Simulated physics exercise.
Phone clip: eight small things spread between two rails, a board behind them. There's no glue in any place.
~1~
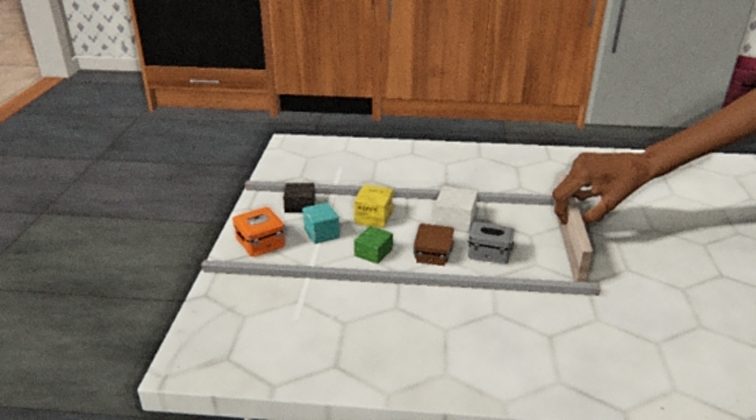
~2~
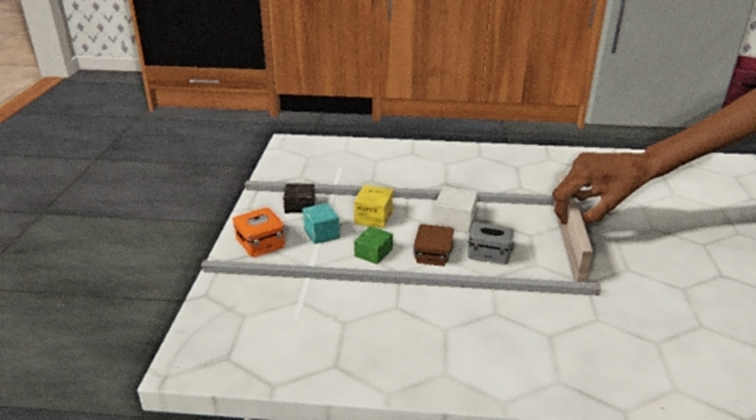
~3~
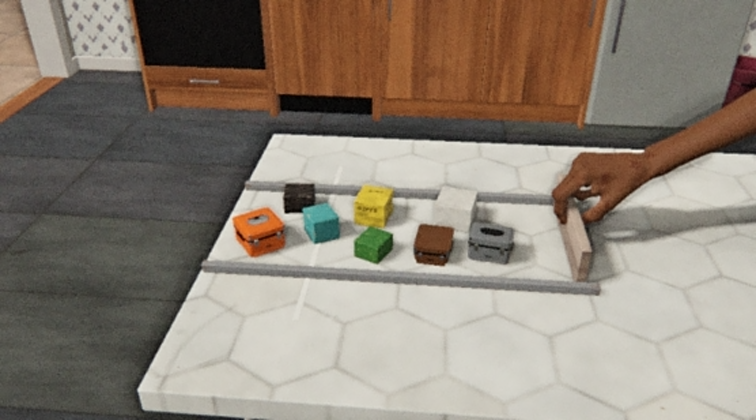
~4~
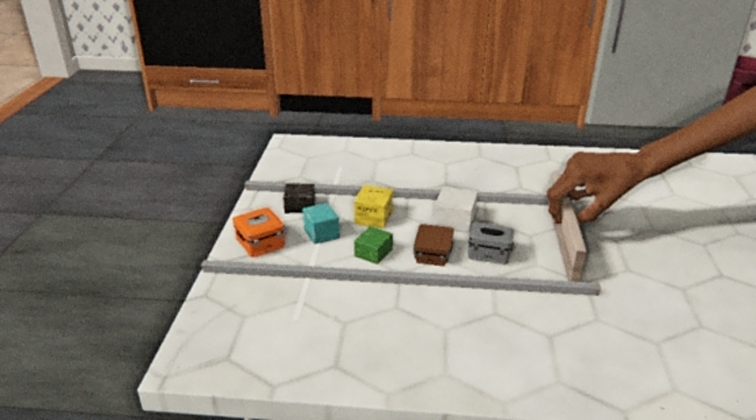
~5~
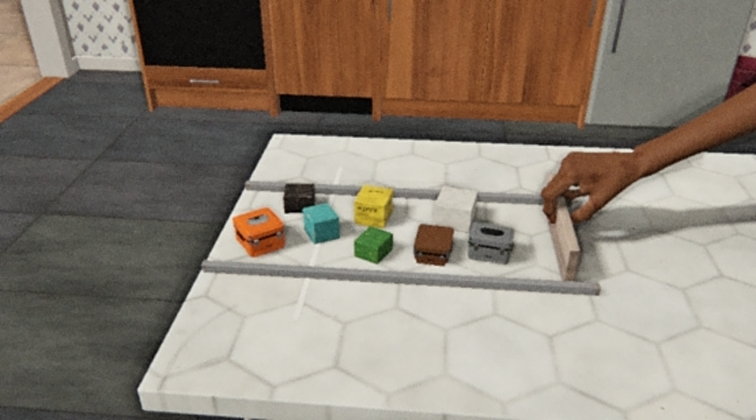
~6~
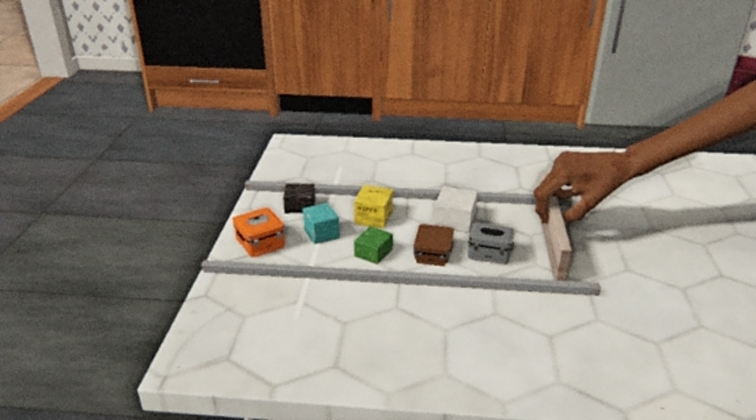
A hand reaches in from the right over a white hexagon-patterned counter, seen from above at an angle, with wooden cabinets and dark floor tiles behind. Between two grey rails sit small orange, black, turquoise, yellow, green, brown, white and grey boxes and blocks, orange and black at the left. The hand holds an upright board, at first still, then slides it slightly left; the objects and camera stay still.
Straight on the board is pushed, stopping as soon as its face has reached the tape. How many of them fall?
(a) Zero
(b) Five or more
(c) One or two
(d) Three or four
One or two (c).
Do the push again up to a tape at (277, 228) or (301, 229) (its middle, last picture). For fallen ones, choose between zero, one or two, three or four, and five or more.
First tape: Five or over. Second tape: Either three or four.
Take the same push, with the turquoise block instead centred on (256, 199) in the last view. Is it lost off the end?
Result: It does not stay.
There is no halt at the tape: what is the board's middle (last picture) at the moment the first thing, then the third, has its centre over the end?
It sits around (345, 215) and after that around (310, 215).
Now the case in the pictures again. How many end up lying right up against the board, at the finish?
It adds up to 2.
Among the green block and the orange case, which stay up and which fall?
Result - green block retained, orange case fallen.
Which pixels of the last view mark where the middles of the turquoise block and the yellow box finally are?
You'll find the first one at (239, 214) and the second at (276, 202).
A little later, none off yet; orange case at rest near (259, 232); black block at rest near (299, 198); turquoise block at rest near (321, 223).
When it is over, the number that fall off is one or two; down, orange case.
